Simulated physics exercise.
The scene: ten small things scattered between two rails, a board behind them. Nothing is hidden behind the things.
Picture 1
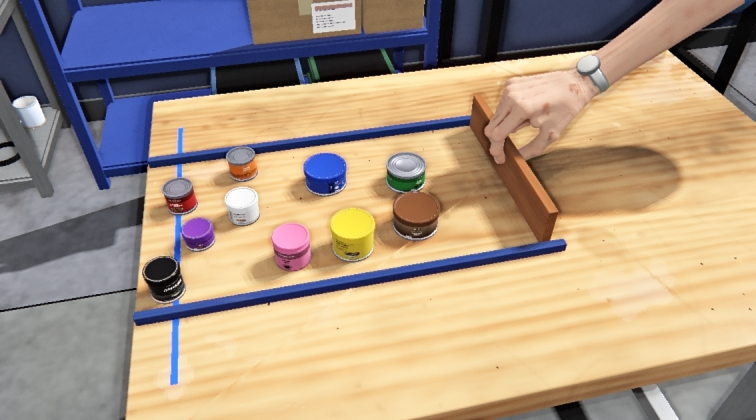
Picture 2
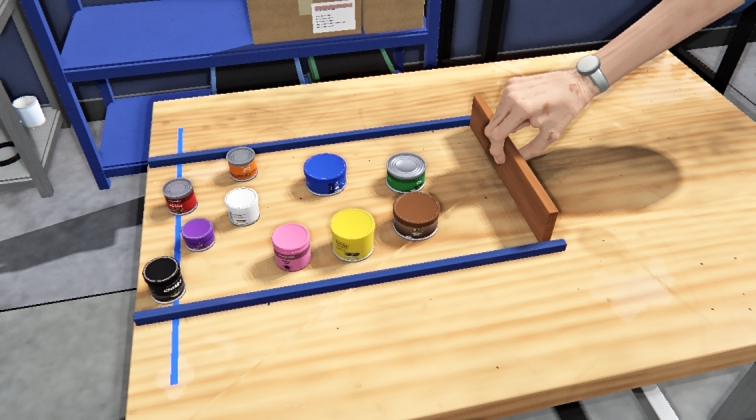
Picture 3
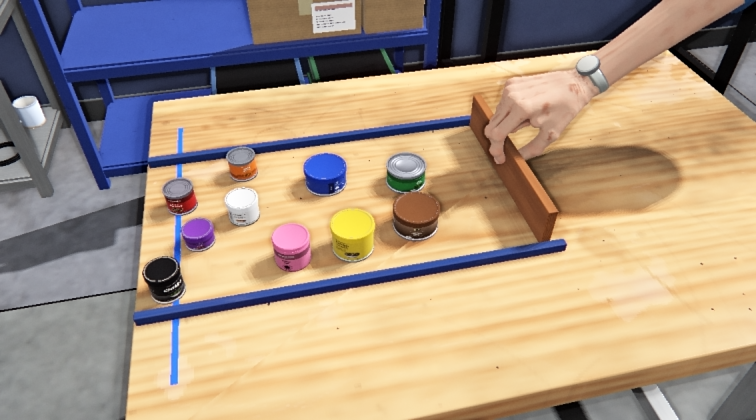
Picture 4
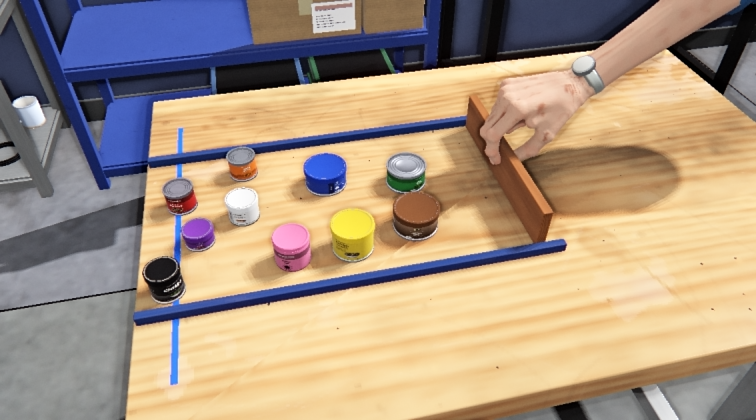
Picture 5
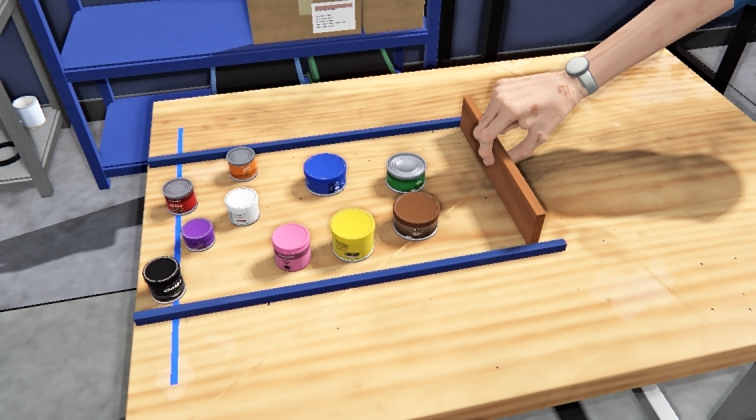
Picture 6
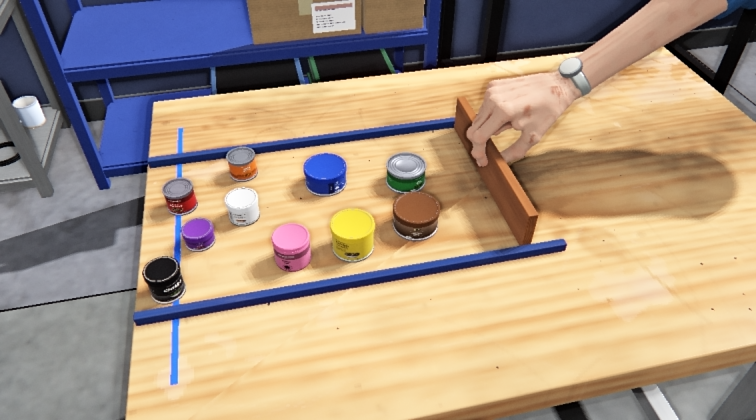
Hand wearing a watch sliding a brown board slightly left between two blue rails, with colourful lidded pots sitting still on a wooden table.
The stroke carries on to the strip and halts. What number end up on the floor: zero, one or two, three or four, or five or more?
As it turns out, the number that fall off is five or more.
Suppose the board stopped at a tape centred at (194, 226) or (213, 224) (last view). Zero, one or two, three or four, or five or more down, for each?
In that order: Either three or four; either one or two.
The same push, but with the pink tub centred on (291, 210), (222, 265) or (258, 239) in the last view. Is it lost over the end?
Place by place, it is lost; tumbles off; drops off.
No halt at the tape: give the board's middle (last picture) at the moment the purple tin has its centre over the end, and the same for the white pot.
For the purple tin at (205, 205), for the white pot at (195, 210).
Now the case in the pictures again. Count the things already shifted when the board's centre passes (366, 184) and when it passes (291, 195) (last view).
At the one place 5, at the other 7.
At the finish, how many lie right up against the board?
In contact: 5.
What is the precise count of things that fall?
In all, 5 of them.
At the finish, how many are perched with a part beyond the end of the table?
4 of them.
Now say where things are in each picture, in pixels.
Black pot (165, 280); red tin (180, 197); purple tin (199, 235); board (508, 163); tape (178, 229), in the first picture.
Red tin (180, 197); board (508, 163), in the second picture.
Purple tin (199, 235); green tin (406, 173), in the third picture.
Black pot (165, 280); brown tin (416, 216), in the fourth picture.
Red tin (180, 197); yellow tin (353, 236), in the fifth picture.
Black pot (165, 280); red tin (180, 197); purple tin (199, 235); board (491, 165); tape (178, 229), in the sixth picture.
Early on, none off yet; black pot at rest near (165, 280); red tin at rest near (180, 197); purple tin at rest near (199, 235).
Finally, the number that fall off is five or more; lost, pink tub, white pot, purple tin, red tin and black pot.
